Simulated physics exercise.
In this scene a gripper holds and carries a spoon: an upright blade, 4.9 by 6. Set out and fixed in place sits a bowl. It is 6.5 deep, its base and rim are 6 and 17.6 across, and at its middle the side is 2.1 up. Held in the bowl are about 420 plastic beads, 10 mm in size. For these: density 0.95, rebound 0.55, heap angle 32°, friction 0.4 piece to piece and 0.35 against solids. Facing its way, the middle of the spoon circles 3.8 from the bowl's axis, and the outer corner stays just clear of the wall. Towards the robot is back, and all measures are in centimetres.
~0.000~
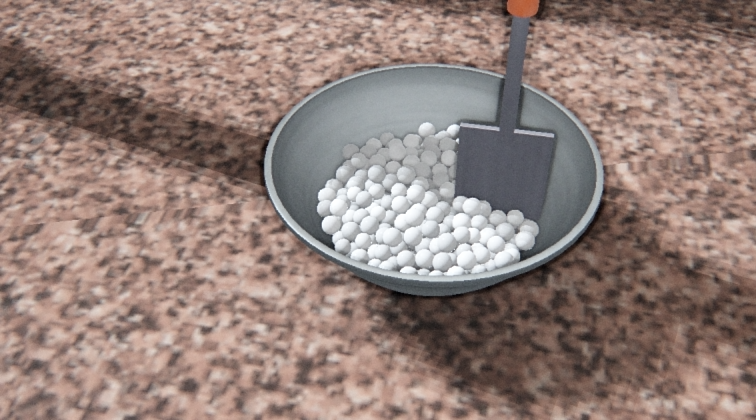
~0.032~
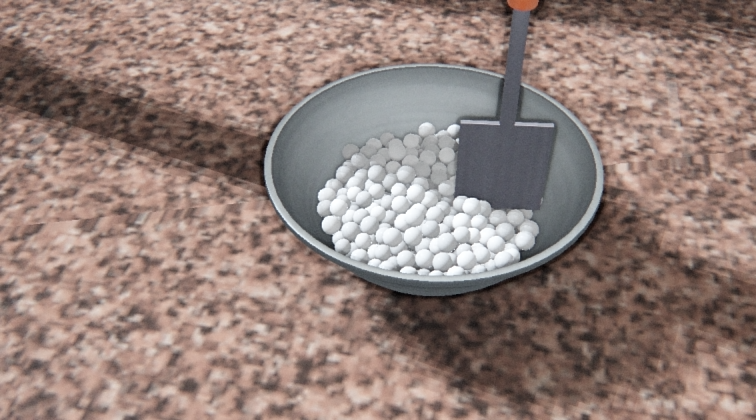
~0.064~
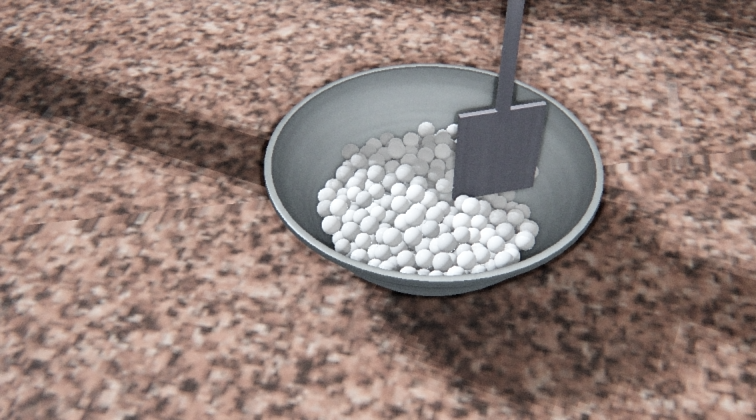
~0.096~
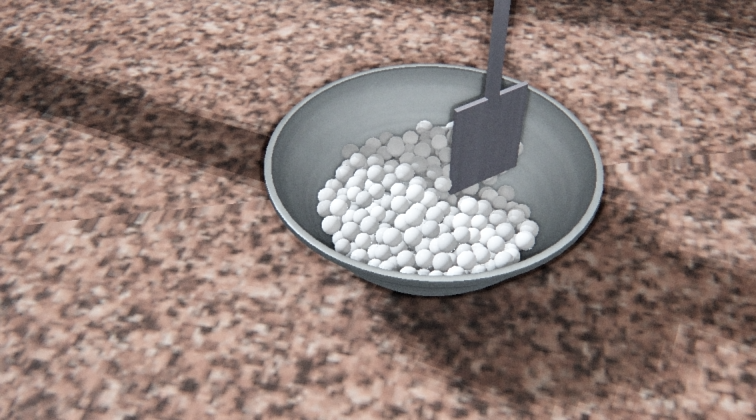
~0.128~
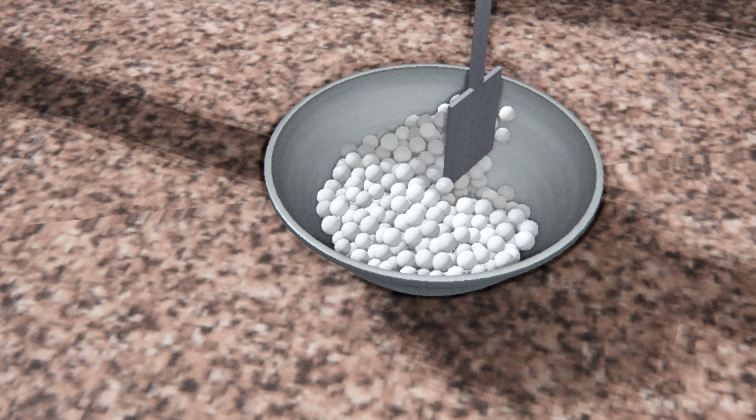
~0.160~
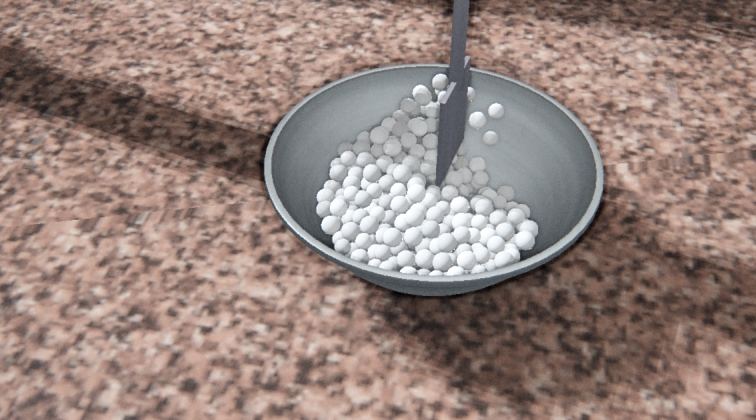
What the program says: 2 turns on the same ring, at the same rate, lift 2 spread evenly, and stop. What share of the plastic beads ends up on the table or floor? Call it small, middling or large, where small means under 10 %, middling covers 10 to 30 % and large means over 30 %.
I would call it small.
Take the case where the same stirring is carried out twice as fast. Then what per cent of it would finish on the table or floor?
I'd expect about 25 %.
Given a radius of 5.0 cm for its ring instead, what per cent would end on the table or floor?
That would give close to 0 per cent.
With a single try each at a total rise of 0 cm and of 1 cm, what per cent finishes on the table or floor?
Near 15 in a hundred, then near 5 in a hundred.
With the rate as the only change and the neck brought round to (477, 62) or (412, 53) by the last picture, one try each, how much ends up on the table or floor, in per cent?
About 0 % for one try and about 15 % for the other, in order.
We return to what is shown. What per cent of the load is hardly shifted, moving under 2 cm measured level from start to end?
Result: Close to 55 per cent of the load.
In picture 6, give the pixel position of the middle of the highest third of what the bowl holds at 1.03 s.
Roughly pixel (435, 199).
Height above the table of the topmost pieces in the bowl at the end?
Roughly 5.5 centimetres.
By 0.60 s, 332° round, highest piece 8 above the table; 397 in the bowl, 17 on the table or floor, 5 in flight or on the tool.
By 1.03 s, 223° round, highest piece 6 above the table; 393 in the bowl, 26 on the table or floor.
By 1.45 s, 0° round, highest piece 6 above the table; 393 in the bowl, 26 on the table or floor.
By 2.15 s, 0° round, highest piece 6 above the table; 393 in the bowl, 26 on the table or floor.
Final count, 393 in the bowl, 26 on the table or floor. That is 6 % on the table or floor.
